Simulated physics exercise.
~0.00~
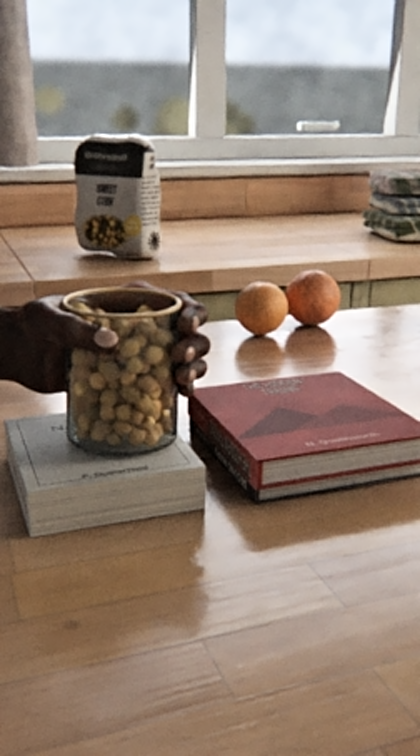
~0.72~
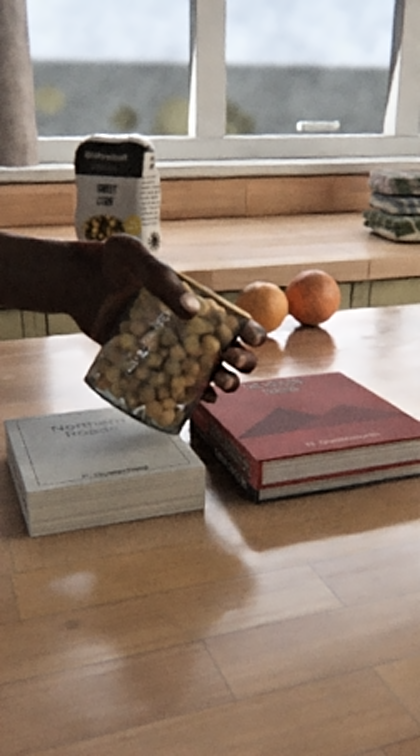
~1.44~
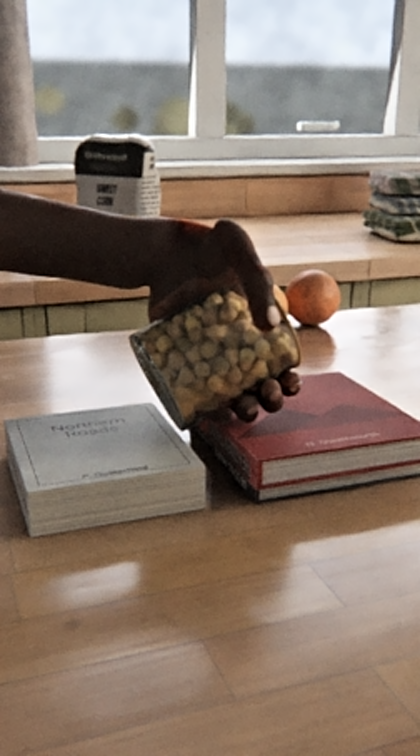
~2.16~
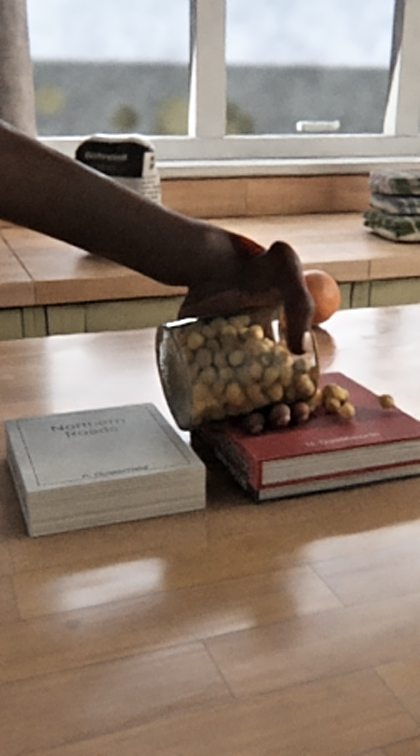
A clear glass full of dried chickpeas was lifted off a pale book by a hand, tipped over to the right and laid on its side against the red books, where a few chickpeas spilled out onto the cover.
